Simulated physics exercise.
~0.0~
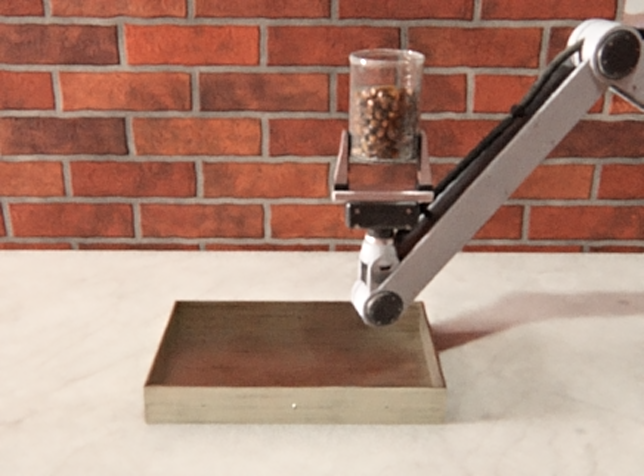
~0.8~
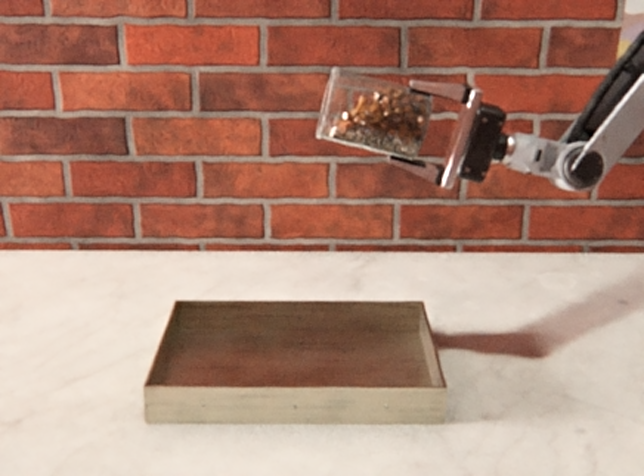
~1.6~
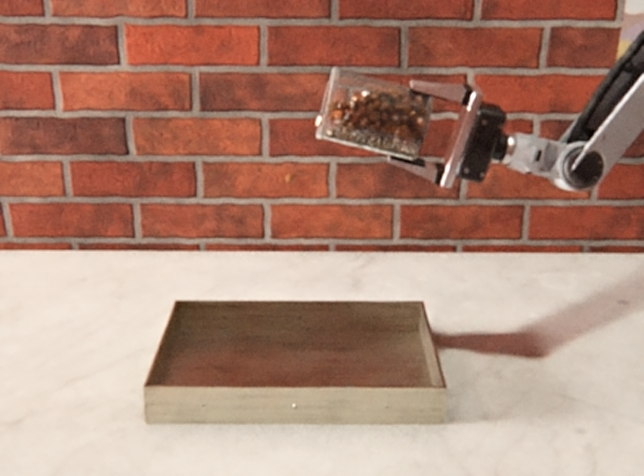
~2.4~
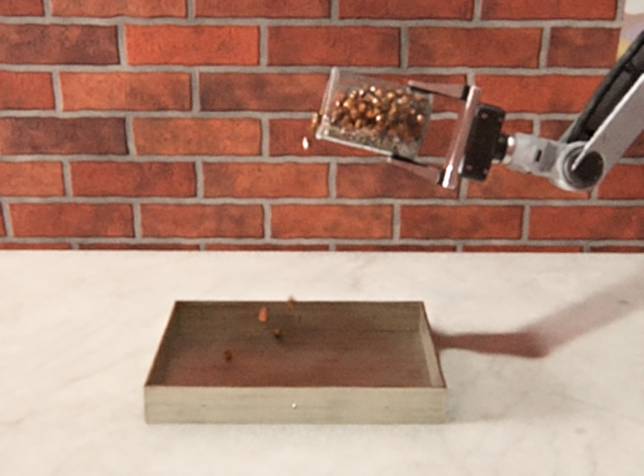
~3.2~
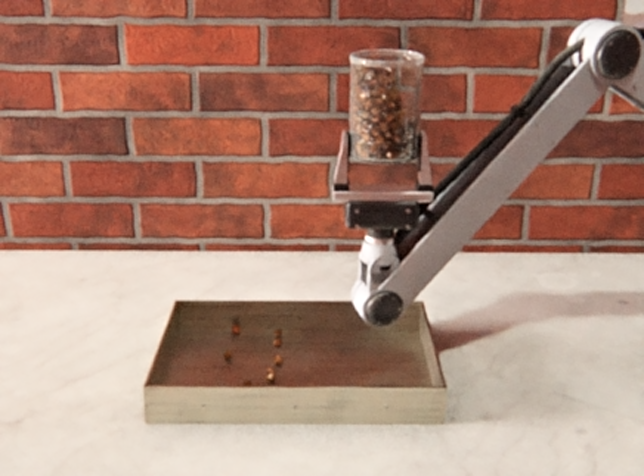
A robot arm holds a clear cup partly filled with small brown pellets upright above a shallow, empty tray on a pale marble table, with a red brick wall behind. The arm swings the cup over onto its side, its mouth pointing left and slightly down, and the pellets spread along its wall. It stays tipped there while the load shifts toward the mouth, and a few pellets spill out and drop into the tray. The arm then turns the cup upright again, with most pellets still inside and a small scattering lying in the tray.
